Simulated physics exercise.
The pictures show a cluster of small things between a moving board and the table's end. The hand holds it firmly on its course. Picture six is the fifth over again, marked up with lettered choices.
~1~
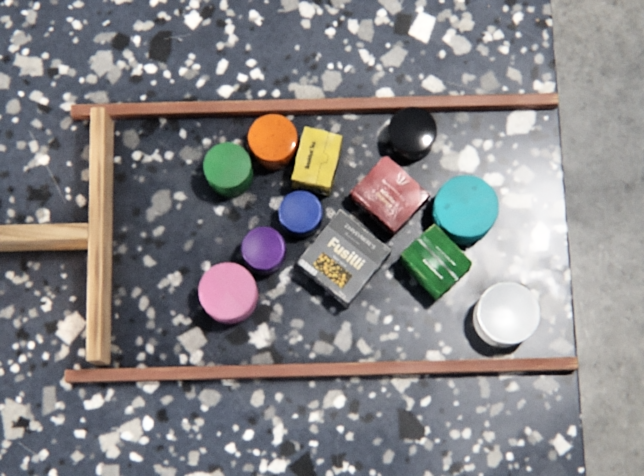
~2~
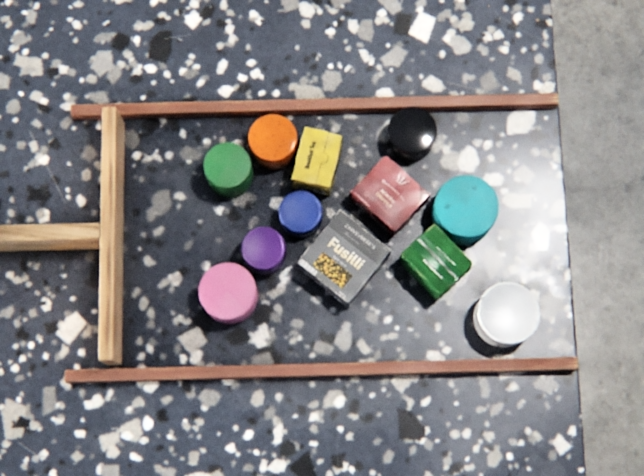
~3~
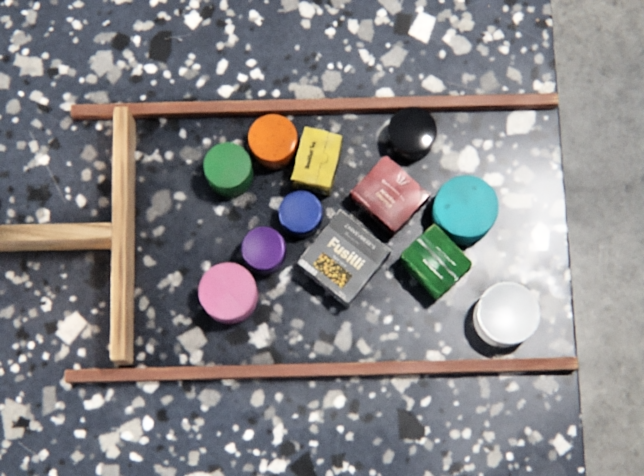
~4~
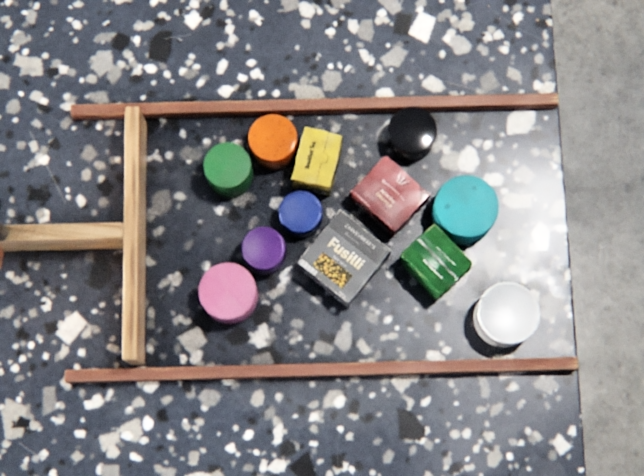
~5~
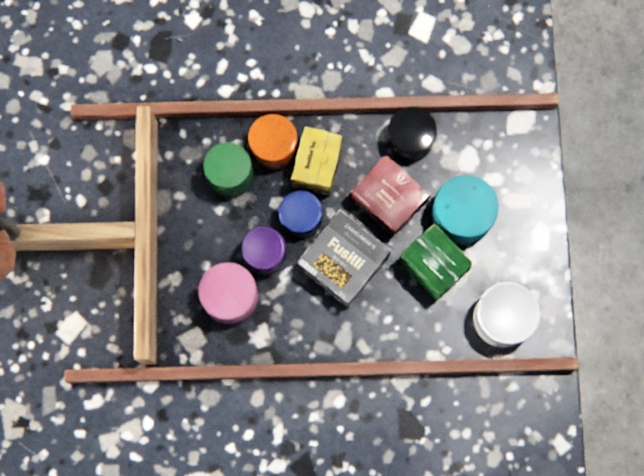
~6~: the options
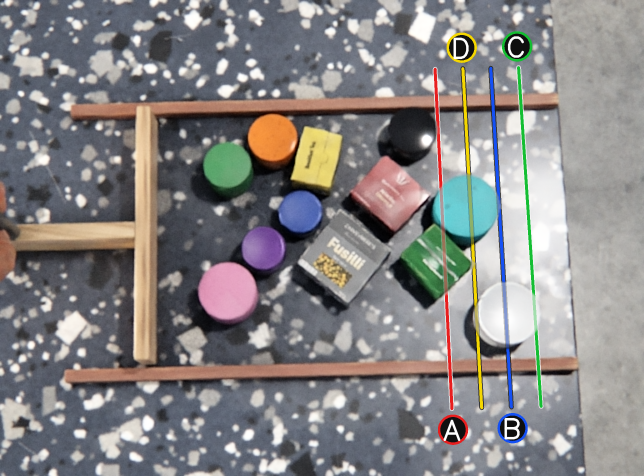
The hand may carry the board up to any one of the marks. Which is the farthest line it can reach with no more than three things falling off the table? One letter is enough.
It can go as far as A.
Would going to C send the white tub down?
By then, yes.
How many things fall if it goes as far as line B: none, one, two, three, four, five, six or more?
By then, six or more.
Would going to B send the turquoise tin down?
Yes.
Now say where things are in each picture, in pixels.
Orange pot (273, 143); grey packet (344, 259); red box (389, 197), in the first picture.
Board (107, 230); pink tin (229, 294), in the second picture.
Board (118, 230); purple jar (264, 251), in the third picture.
Board (131, 230); turquoise tin (465, 210), in the fourth picture.
Board (142, 230); white tub (506, 315); blue tub (301, 215); green box (436, 262), in the fifth picture.
On the marked copy, A at (443, 233); B at (501, 232); C at (529, 231); D at (472, 233).
With A. Early on, board (252, 227); orange pot (284, 133); yellow packet (327, 163).
Further on, board (361, 224); white tub (550, 326); turquoise tin (534, 223).
At the end, board (442, 222); green box over the edge; turquoise tin over the edge; two fallen.
As for the rest, B drops seven; C drops seven; D drops four.
